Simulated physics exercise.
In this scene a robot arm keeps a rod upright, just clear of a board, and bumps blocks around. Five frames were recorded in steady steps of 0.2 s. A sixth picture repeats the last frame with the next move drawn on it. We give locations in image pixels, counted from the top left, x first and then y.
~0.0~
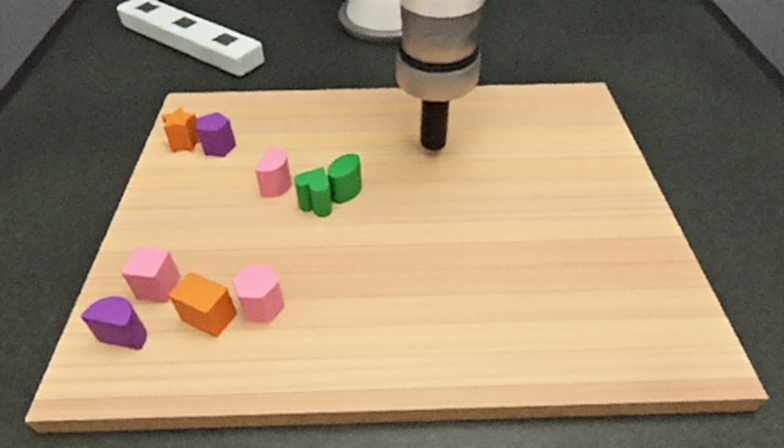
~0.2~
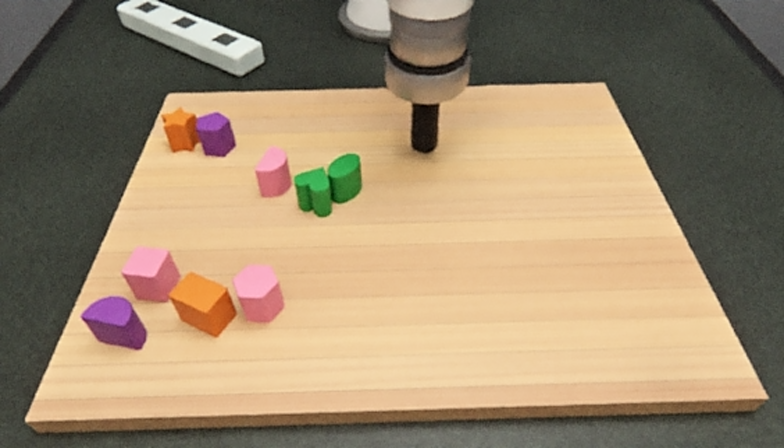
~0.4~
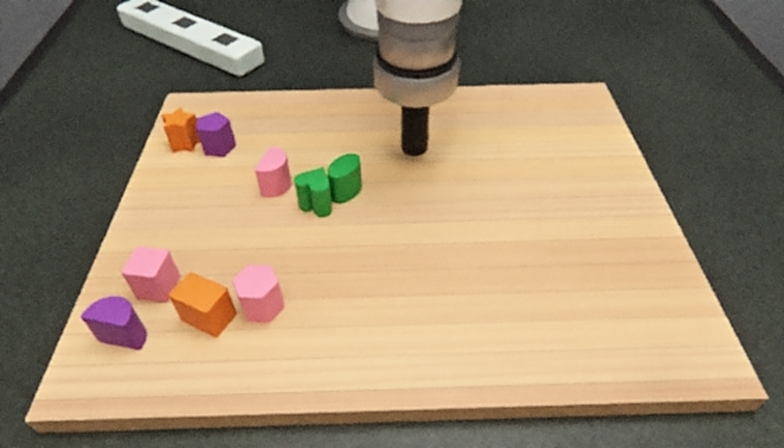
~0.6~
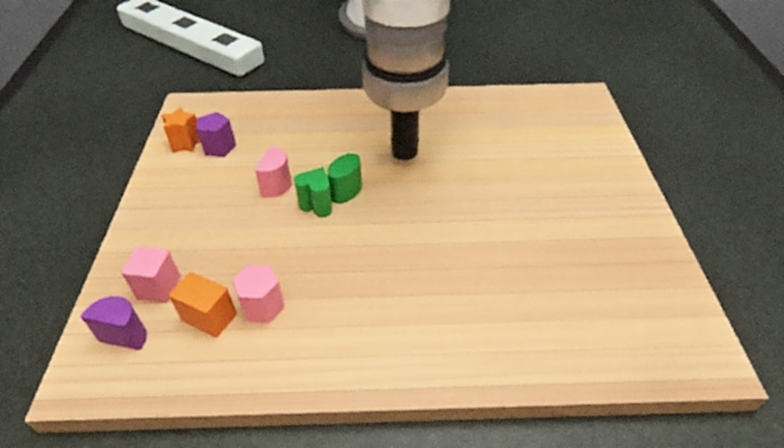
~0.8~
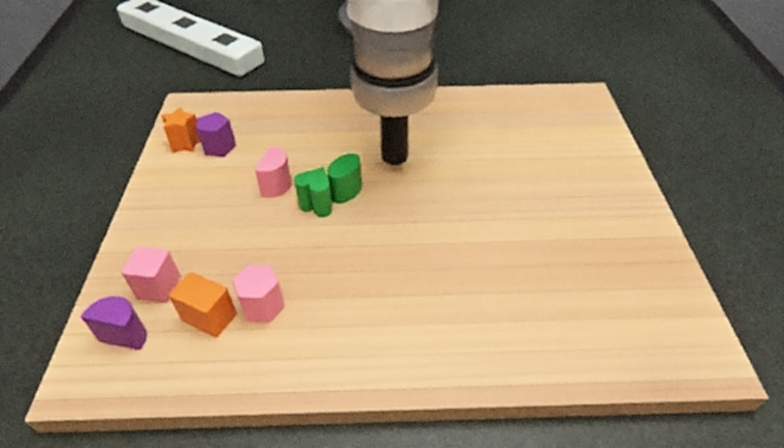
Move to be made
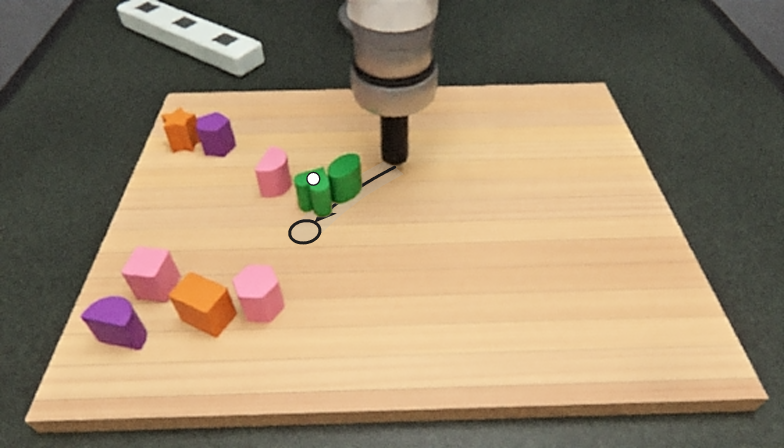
Robot arm with a black rod moving slightly left above a wooden board, while the pink, green, orange and purple blocks stay still.
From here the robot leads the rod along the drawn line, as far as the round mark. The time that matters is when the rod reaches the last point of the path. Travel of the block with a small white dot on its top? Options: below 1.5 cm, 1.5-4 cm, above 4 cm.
Covers over 4 cm.
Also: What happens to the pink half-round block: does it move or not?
It stays put.
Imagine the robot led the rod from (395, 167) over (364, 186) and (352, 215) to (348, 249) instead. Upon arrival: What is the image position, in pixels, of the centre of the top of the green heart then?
Most likely (276, 193).
The drawn path runs from (395, 167) by way of (348, 195) to (305, 232); the dot is on the green heart.
What follows on the original path. One third of the way, rod (363, 175); green heart (302, 185); green oval block (332, 171).
Two thirds of the way, rod (331, 197); green heart (265, 202), turned 25° clockwise; green oval block (298, 194).
At the end, rod (303, 222); pink half-round block not moved; green heart (247, 207), turned 50° clockwise; green oval block (267, 221).
